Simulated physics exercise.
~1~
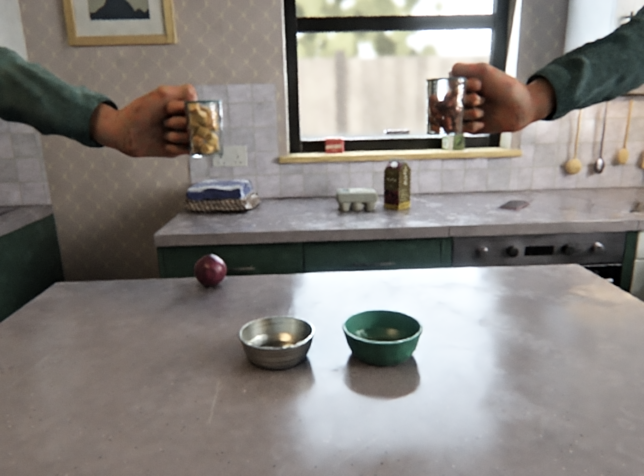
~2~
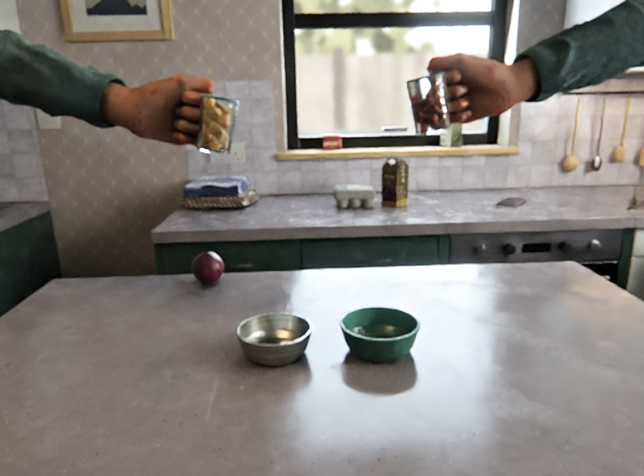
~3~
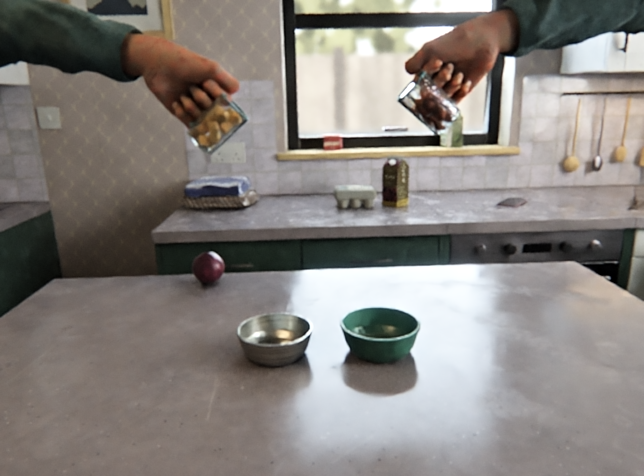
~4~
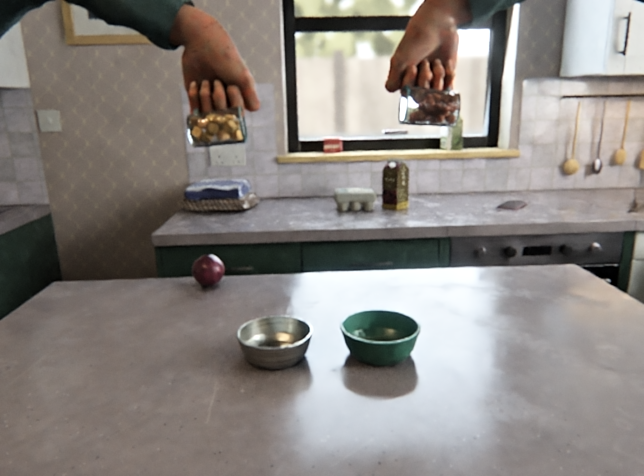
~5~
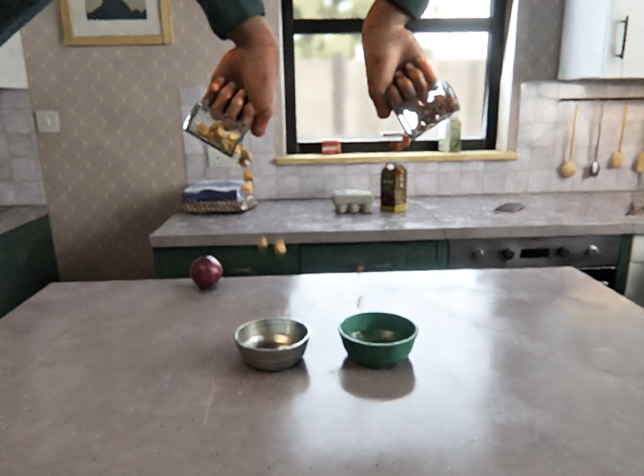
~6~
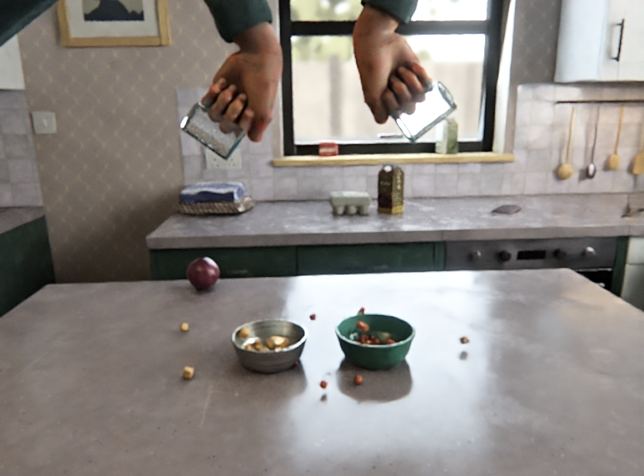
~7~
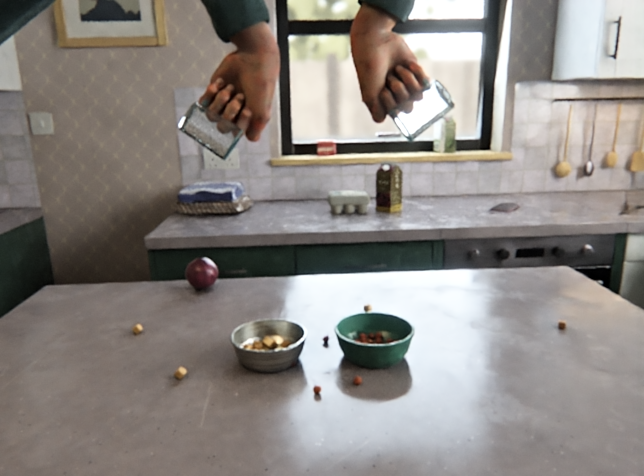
In a kitchen, two hands tip nuts from clear cups into two bowls, scattering several.
